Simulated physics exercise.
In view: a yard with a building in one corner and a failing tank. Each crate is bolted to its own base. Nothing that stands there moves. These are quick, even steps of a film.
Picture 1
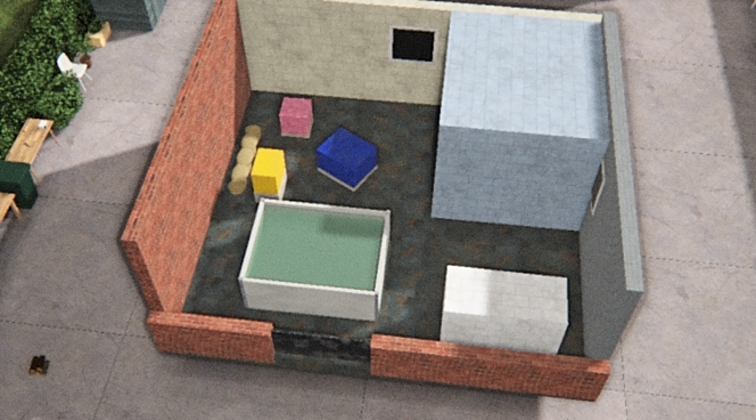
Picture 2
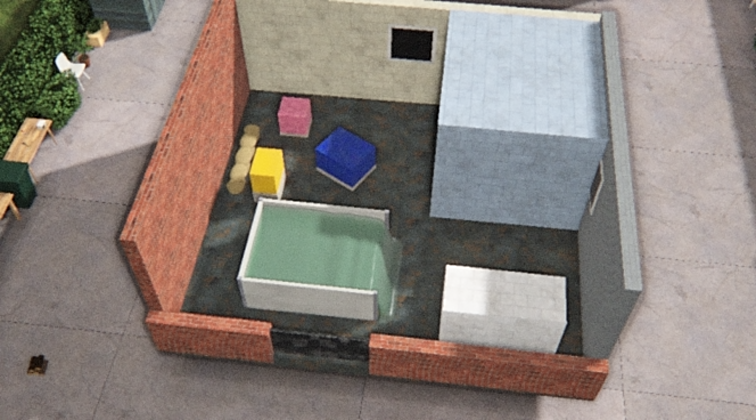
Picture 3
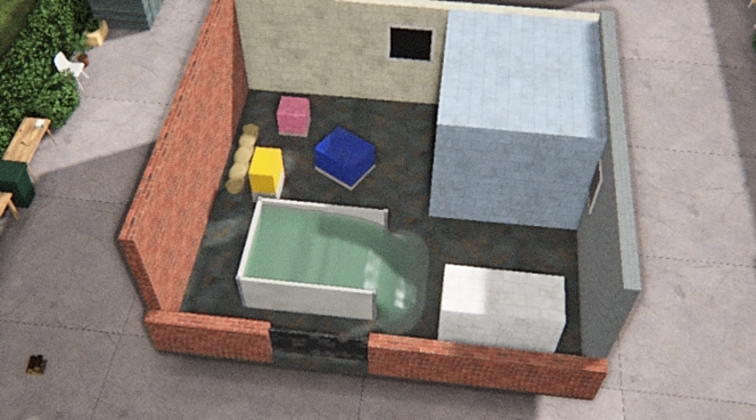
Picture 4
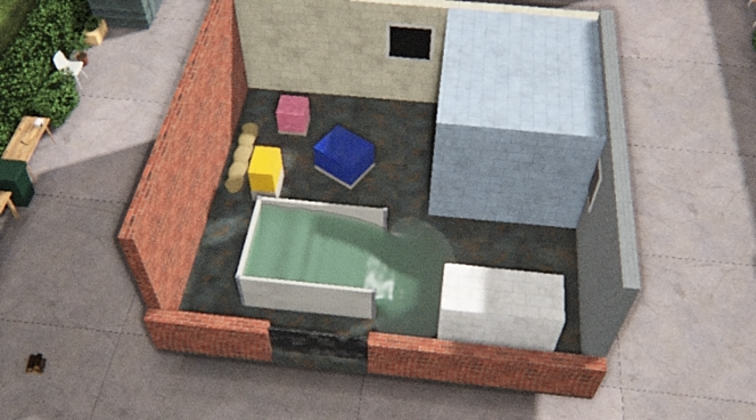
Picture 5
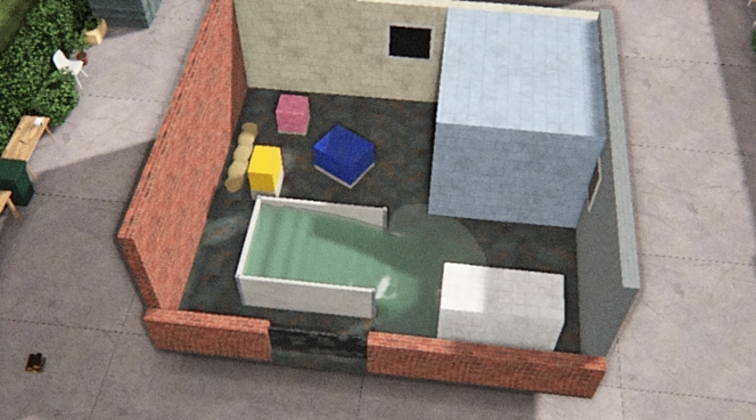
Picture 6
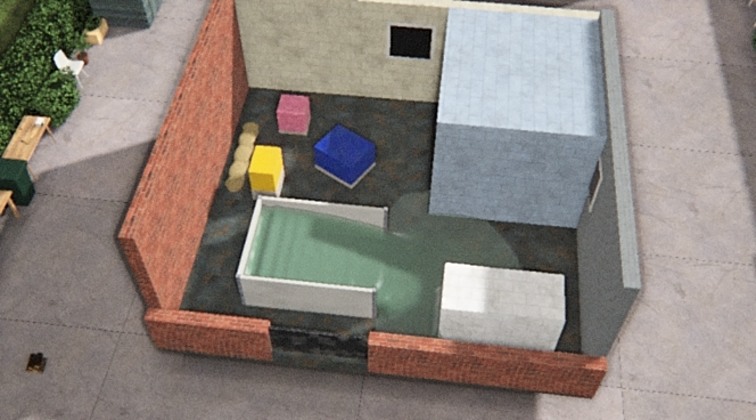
In a brick-walled yard with a pale blue building in one corner, a white tank of still green water opened on its right side, and the water poured out and spread rightward across the dark ground.
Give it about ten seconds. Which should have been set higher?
The pink crate is soaked; the blue crate is soaked; the yellow crate keeps dry.
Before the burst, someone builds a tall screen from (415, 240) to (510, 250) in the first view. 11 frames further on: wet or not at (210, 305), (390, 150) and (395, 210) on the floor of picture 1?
In turn: No water, flooded, under water.
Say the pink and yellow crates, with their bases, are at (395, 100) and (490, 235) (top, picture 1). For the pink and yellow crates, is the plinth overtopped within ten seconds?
One by one: The pink crate ends up wet, the yellow crate is wetted.
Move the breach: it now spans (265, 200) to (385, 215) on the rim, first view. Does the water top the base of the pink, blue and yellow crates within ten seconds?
In short: The pink one is topped; the blue one gets wet; the yellow one ends up wet.
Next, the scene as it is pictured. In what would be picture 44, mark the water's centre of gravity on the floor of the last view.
Close to (387, 267).
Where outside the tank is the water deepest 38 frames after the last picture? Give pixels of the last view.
At about (172, 331).
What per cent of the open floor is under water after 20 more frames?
Close to 45 %.
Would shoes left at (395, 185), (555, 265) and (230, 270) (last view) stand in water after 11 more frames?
In that order: Not flooded, covered, free of water.
A moment on, water covers 35 % of the floor; the pink crate not reached, the blue crate not reached, the yellow crate not reached.
Next, water covers 40 % of the floor; the pink crate not reached, the blue crate not reached, the yellow crate not reached.
Then, water covers 45 % of the floor; the pink crate not reached, the blue crate not reached, the yellow crate not reached.
Later, water covers 80 % of the floor; the pink crate not reached, the blue crate water round its plinth, the yellow crate water round its plinth.
In the end, water covers 100 % of the floor; the pink crate was topped, the blue crate was topped, the yellow crate stayed above the water.
